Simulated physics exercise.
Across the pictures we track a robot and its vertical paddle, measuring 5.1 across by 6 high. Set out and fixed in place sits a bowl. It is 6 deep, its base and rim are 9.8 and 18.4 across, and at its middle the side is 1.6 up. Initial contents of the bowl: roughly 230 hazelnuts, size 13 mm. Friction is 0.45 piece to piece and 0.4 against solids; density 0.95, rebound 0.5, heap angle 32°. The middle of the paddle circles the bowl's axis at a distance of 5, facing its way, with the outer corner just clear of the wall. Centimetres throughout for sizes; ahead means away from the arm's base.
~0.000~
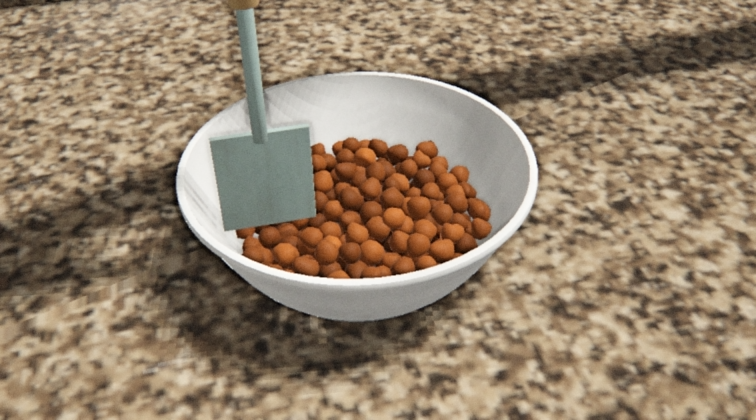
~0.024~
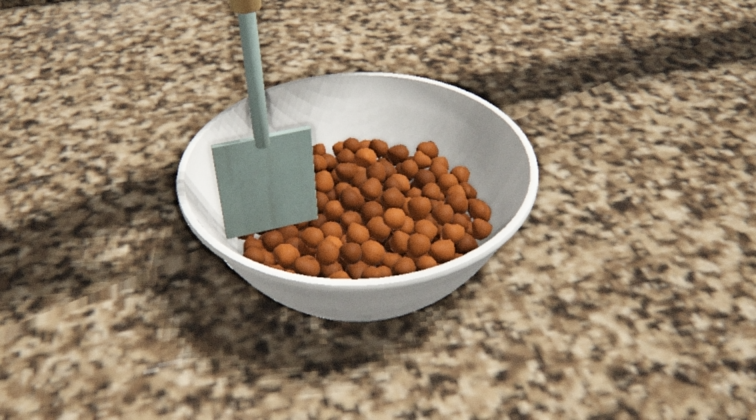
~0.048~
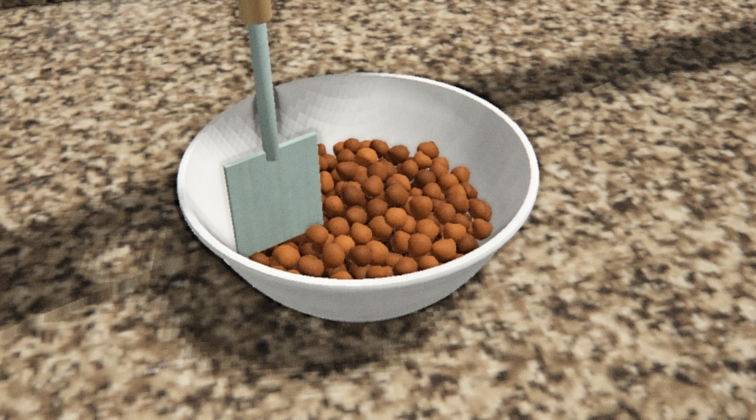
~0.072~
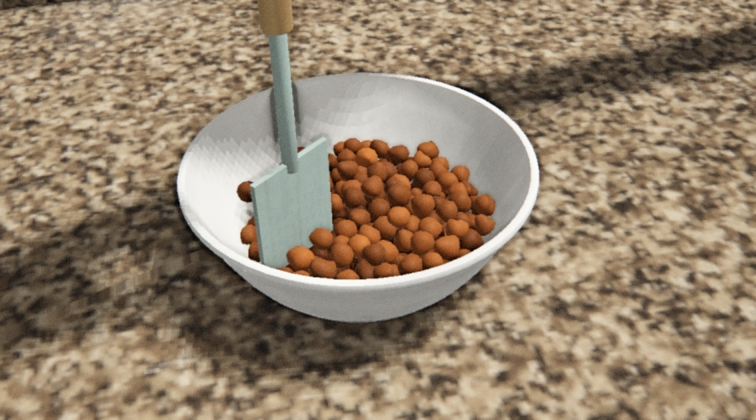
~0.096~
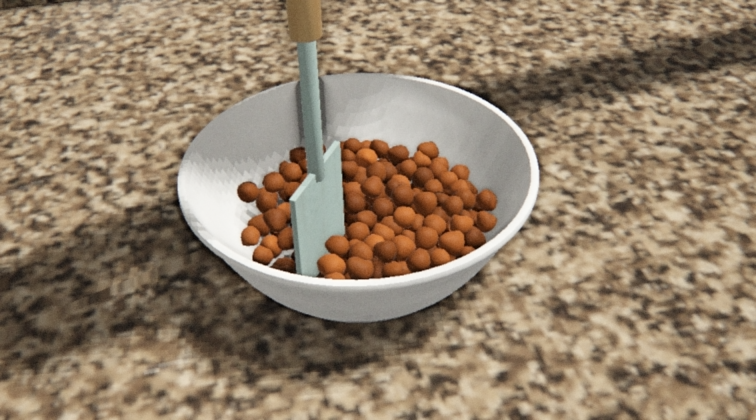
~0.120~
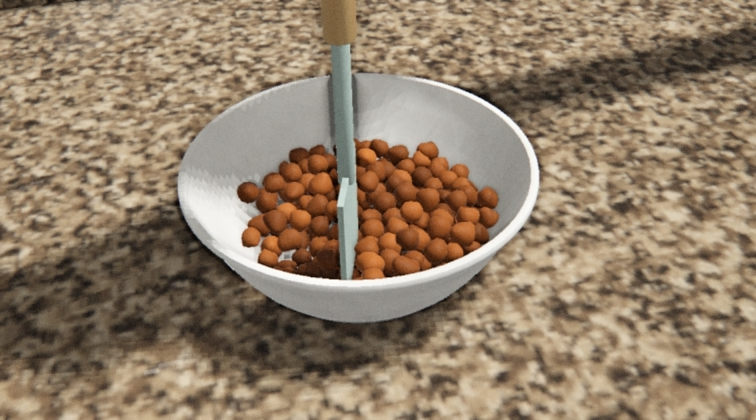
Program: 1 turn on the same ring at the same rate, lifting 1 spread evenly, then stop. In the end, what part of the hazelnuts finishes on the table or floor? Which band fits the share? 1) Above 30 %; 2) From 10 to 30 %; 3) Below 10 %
(2) From 10 to 30 %.
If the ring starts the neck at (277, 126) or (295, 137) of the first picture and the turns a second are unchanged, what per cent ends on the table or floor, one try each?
Close to 25 and 15 in a hundred.
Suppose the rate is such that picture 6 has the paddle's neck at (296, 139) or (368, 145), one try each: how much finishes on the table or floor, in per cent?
First try: About 5 %; second try: About 20 %.
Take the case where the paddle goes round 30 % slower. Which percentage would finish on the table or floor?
In that case, close to 5 in a hundred.
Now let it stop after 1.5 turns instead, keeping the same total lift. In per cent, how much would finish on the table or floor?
I'd expect around 25 per cent.
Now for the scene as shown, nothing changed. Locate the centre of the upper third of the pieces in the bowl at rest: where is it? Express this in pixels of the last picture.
The centre is near pixel (316, 243).
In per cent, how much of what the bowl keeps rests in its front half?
Around 55 per cent of what the bowl keeps.
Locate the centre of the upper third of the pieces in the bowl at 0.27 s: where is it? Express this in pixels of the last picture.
Centre of upper third: Approx. (428, 154) px.
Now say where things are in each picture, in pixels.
The first frame shows the paddle neck at (256, 107), 0° round; upper third of the load around (372, 201), from x 245 to 480, top at y 145; 226 in the bowl.
The second frame shows the paddle neck at (258, 111), 5° round; upper third of the load around (372, 205), from x 245 to 480, top at y 145.
The third frame shows the paddle neck at (268, 123), 20° round; upper third of the load around (377, 205), from x 245 to 480, top at y 145.
The fourth frame shows the paddle neck at (287, 135), 37° round; upper third of the load around (378, 205), from x 250 to 485, top at y 145.
The fifth frame shows the paddle neck at (314, 143), 55° round; upper third of the load around (384, 204), from x 250 to 490, top at y 145.
The sixth frame shows the paddle neck at (345, 146), 72° round; upper third of the load around (402, 201), from x 250 to 490, top at y 145; 226 in the bowl.
After 0.27 s, 181° round, highest piece 8 above the table; 222 in the bowl, 4 in flight or on the tool.
After 0.42 s, 291° round, highest piece 9 above the table; 197 in the bowl, 16 on the table or floor, 13 in flight or on the tool.
After 0.70 s, 0° round, highest piece 5 above the table; 184 in the bowl, 42 on the table or floor.
After 1.40 s, 0° round, highest piece 4 above the table; 184 in the bowl, 42 on the table or floor.
In the end, 184 in the bowl, 42 on the table or floor. That is 19 % on the table or floor.
